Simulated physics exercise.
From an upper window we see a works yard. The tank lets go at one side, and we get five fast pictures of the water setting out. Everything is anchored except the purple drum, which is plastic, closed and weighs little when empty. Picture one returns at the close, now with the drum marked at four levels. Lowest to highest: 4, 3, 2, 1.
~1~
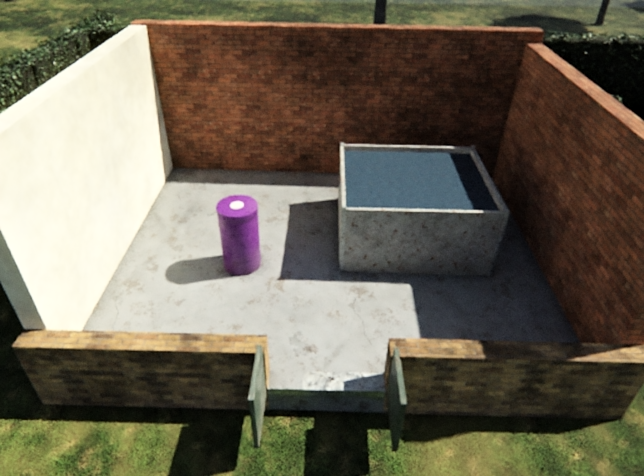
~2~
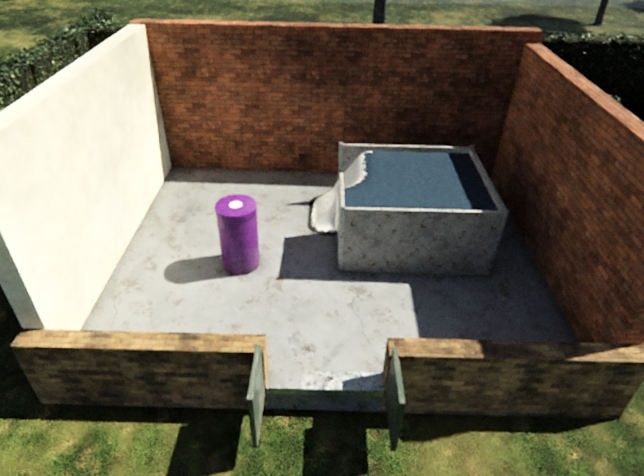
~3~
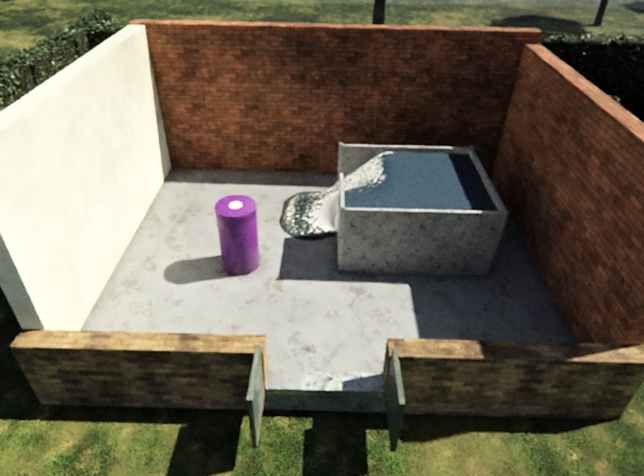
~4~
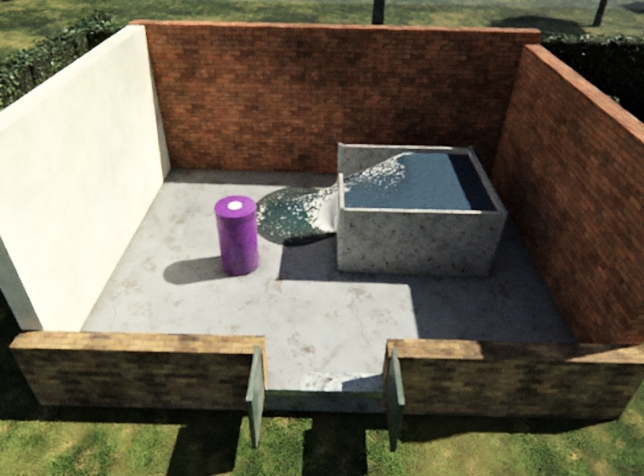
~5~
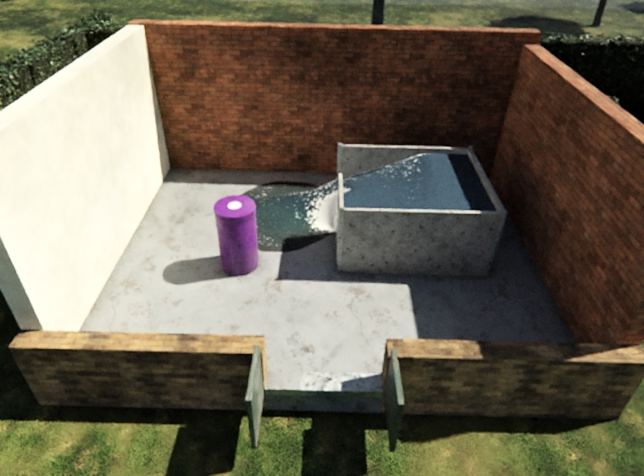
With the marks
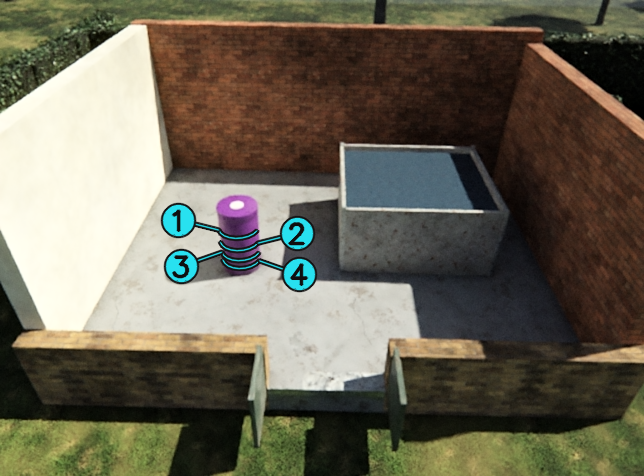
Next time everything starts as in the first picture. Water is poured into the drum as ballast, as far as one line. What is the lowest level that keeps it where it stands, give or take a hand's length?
That is line 3.
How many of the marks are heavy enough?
Three.
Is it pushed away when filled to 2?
No, that is safe.
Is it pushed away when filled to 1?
No, not at all.
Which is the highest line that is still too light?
4.
On the marked copy, 1 at (235, 238); 2 at (237, 250); 3 at (238, 260); 4 at (239, 268); from the bottom up 4, 3, 2, 1.
If 1 is chosen, it does not move.
If 2 is chosen, it does not move.
If 3 is chosen, it does not move.
If 4 is chosen, it is pushed about half its own width away.
